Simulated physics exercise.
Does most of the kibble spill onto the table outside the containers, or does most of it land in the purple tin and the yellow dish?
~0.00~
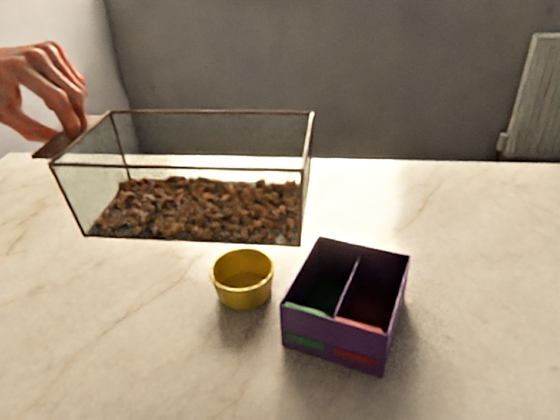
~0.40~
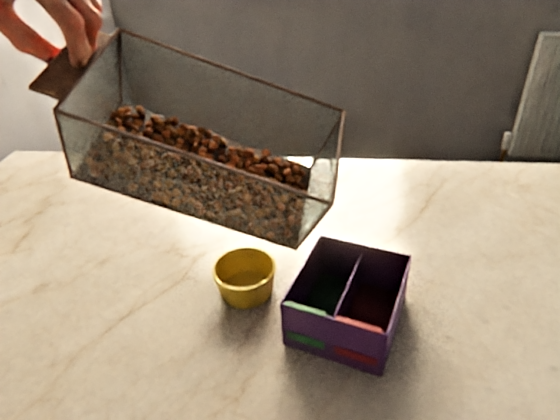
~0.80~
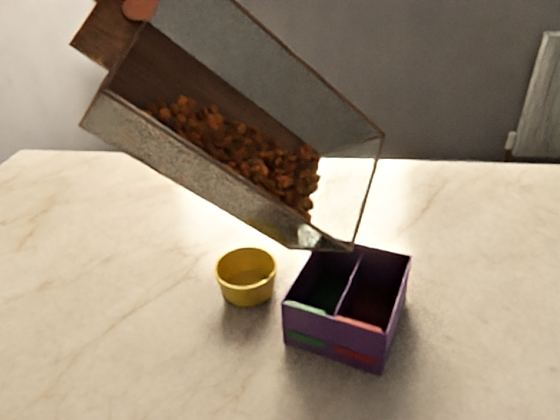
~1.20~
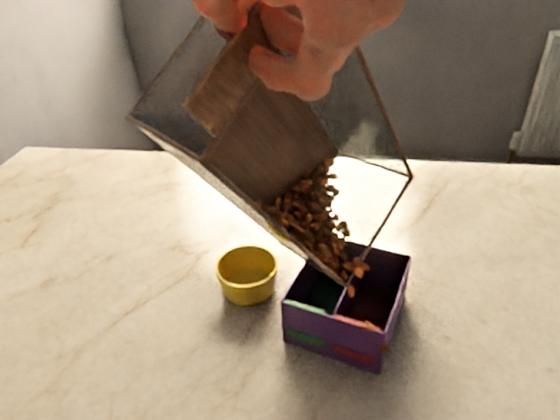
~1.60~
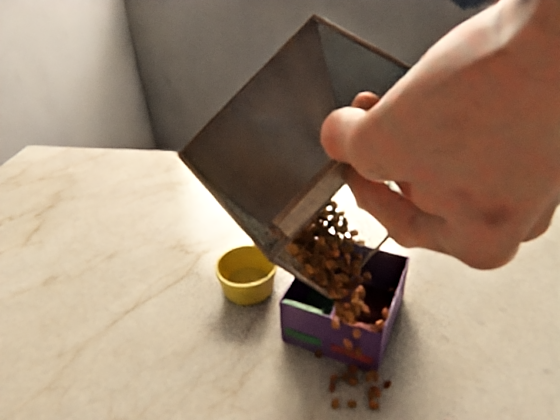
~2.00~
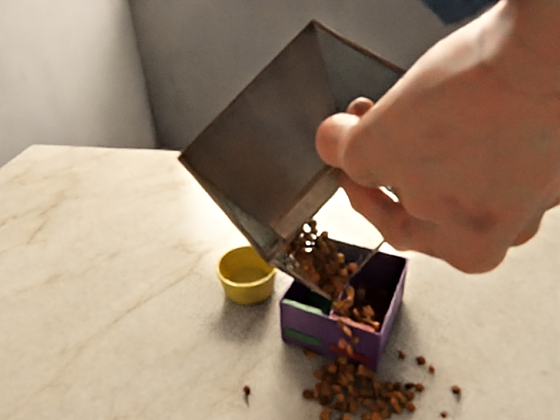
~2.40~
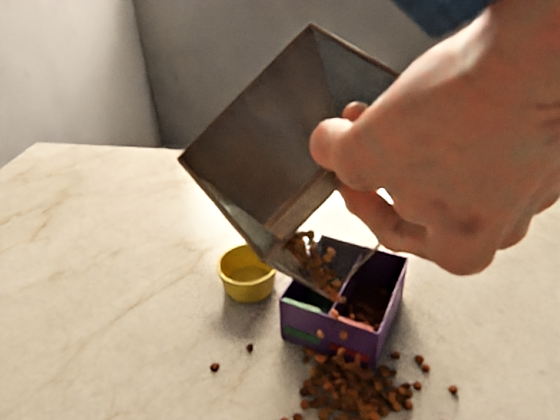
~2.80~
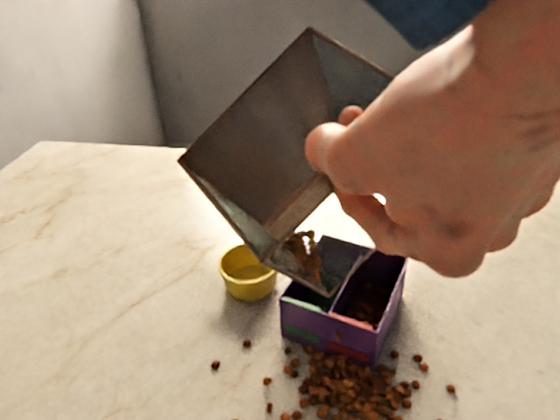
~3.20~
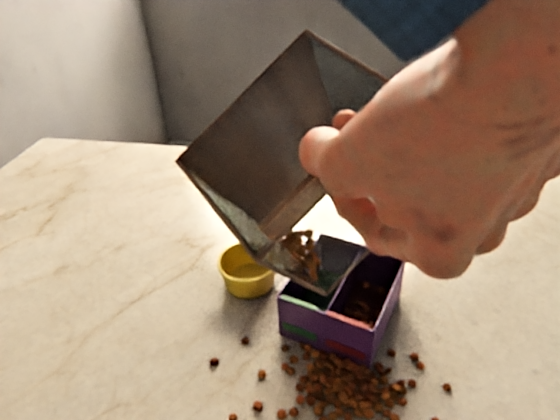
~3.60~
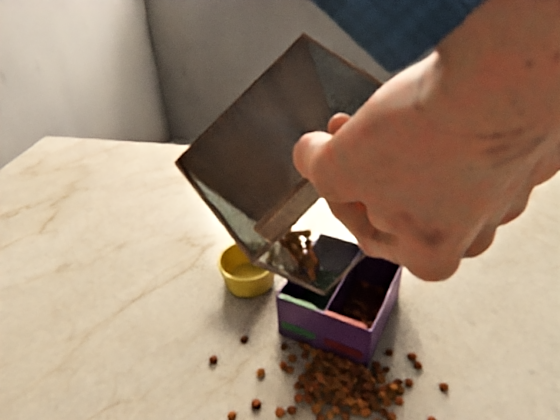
Most of the kibble spills onto the table in front of the purple tin. A smaller share lands in the red section, and the yellow dish stays empty.
